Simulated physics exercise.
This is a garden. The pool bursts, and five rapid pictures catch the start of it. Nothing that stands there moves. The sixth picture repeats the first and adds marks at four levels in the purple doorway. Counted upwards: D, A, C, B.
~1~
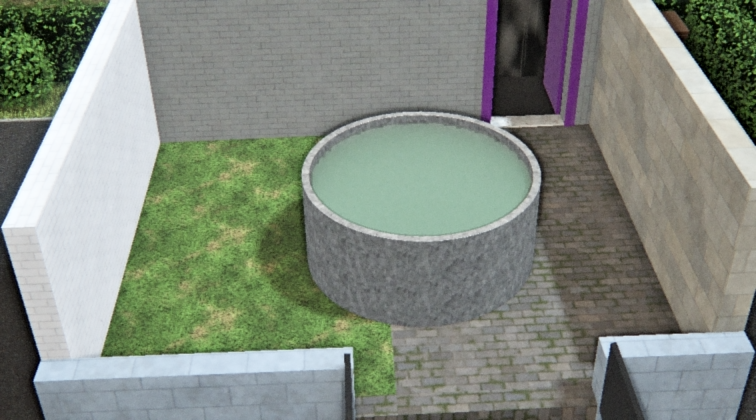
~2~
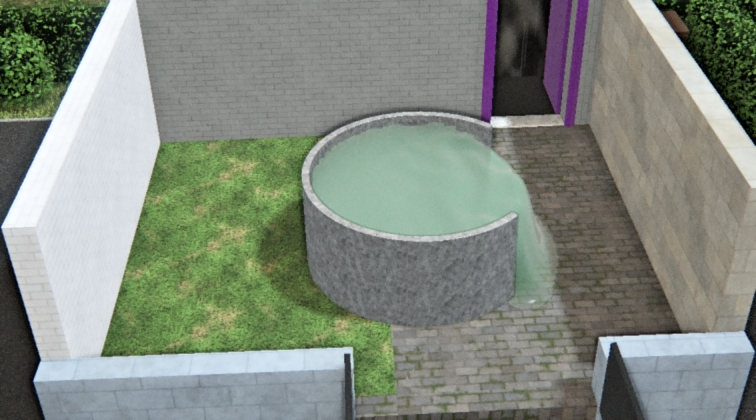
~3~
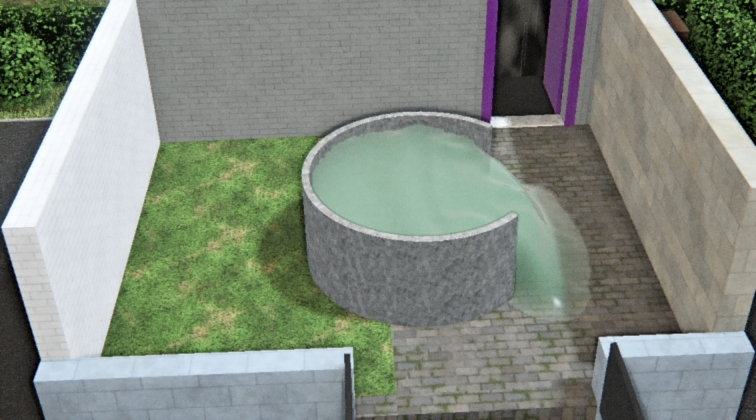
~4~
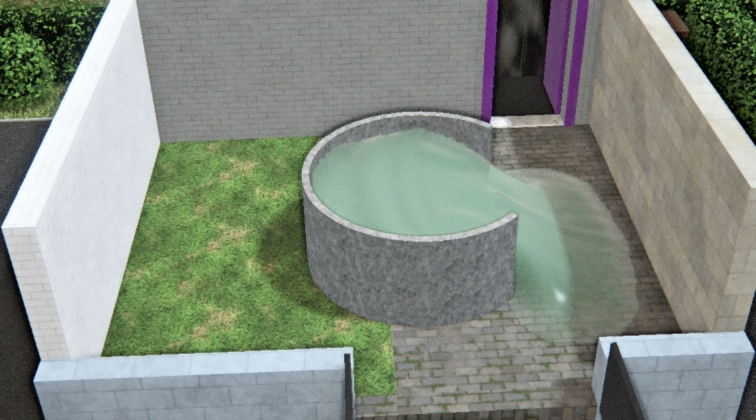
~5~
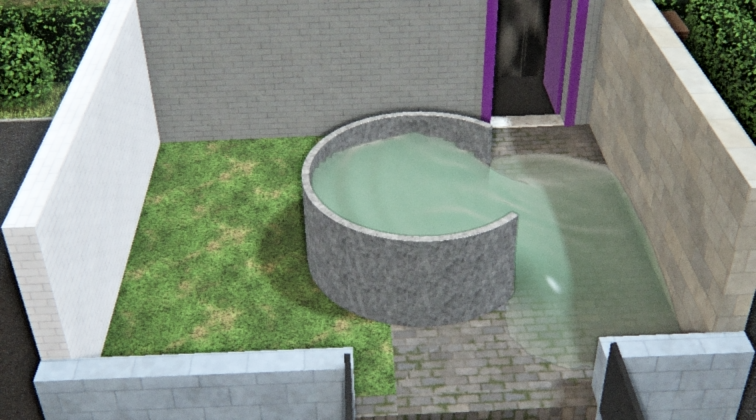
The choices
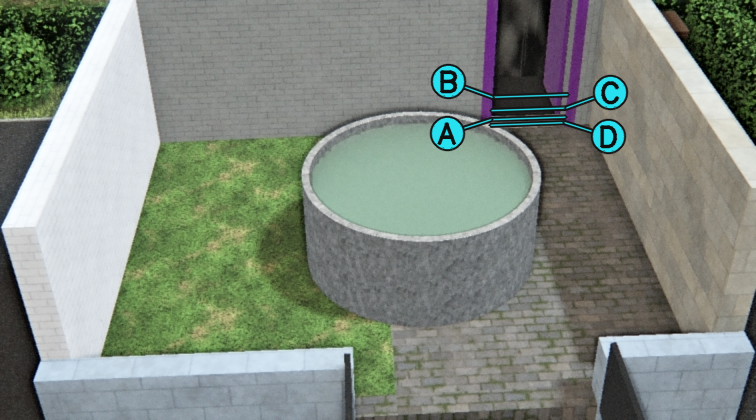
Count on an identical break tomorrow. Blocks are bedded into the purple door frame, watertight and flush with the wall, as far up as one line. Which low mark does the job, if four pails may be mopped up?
Go for B.
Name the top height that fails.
That is height C.
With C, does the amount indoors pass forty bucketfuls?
No.
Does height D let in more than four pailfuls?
Yes, that goes wrong.
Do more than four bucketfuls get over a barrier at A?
Yes.
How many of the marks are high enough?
One.
On the marked copy, A at (528, 118); B at (530, 95); C at (529, 109); D at (527, 123); from the bottom up D, A, C, B.
With A, dozens of bucketfuls pour in.
With B, a bucket or two gets in.
With C, about 13 bucketfuls get in.
With D, dozens of bucketfuls pour in.
